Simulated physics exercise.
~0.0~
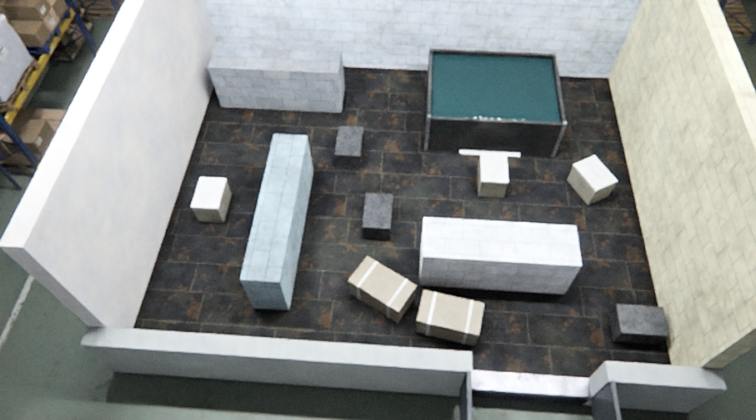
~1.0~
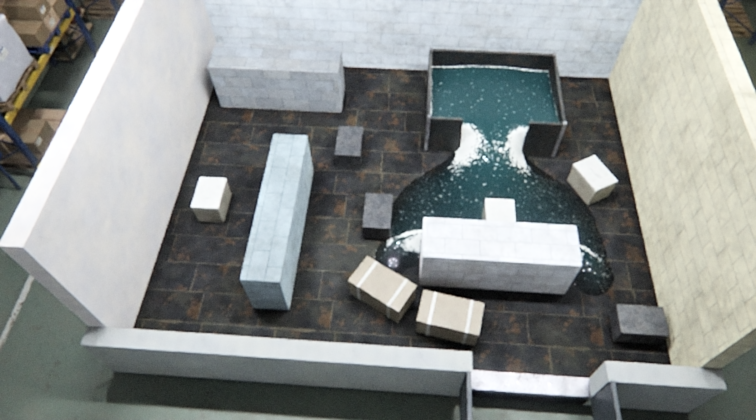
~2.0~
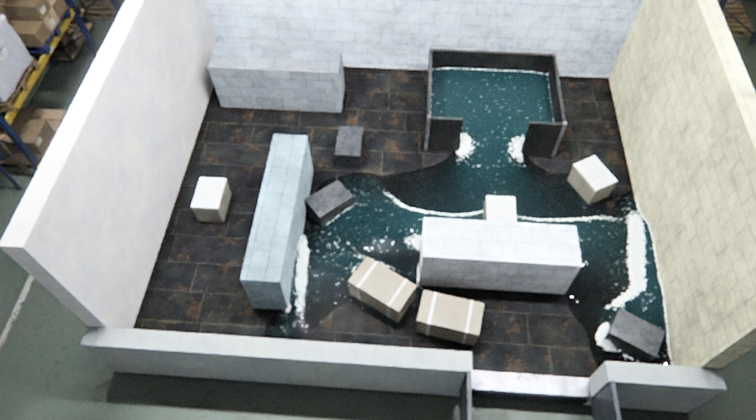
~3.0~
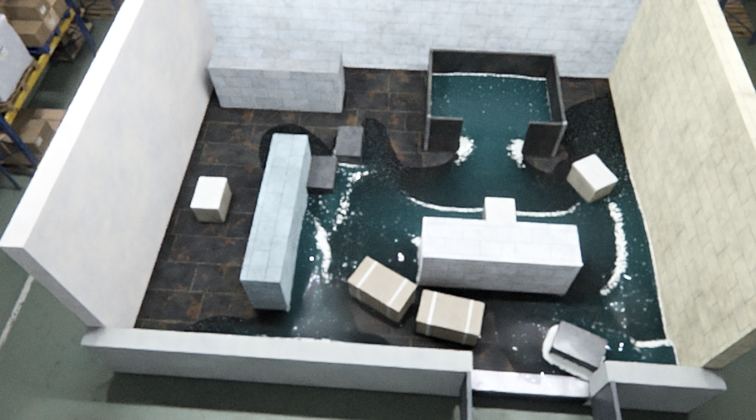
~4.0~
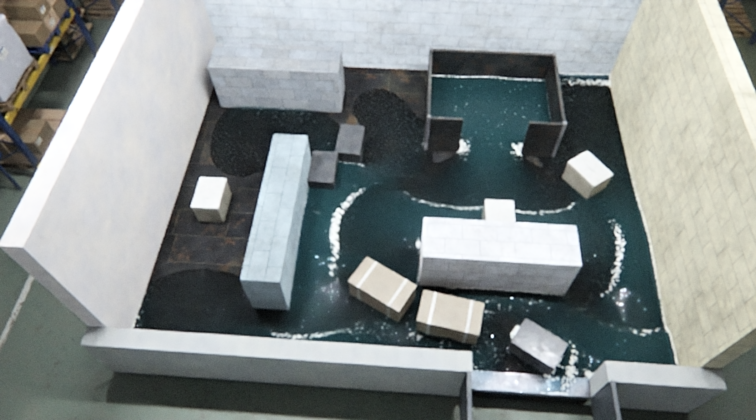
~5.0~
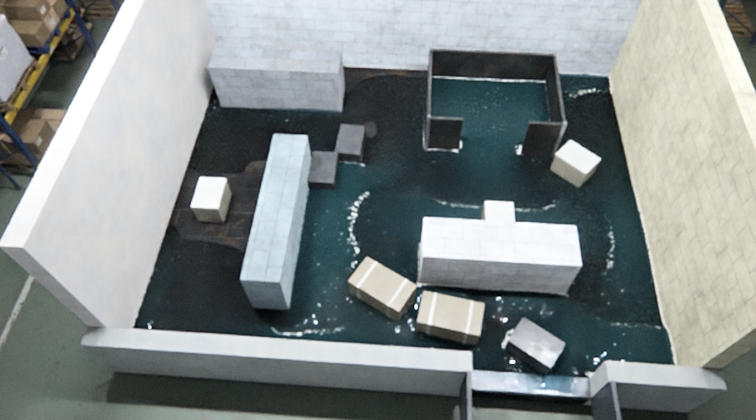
Dark green water burst from the front of a walled tank and spread across the tiled floor, pushing one dark block left and then another toward the front gap, until it covered nearly everything while most pale blocks and long counters barely moved.
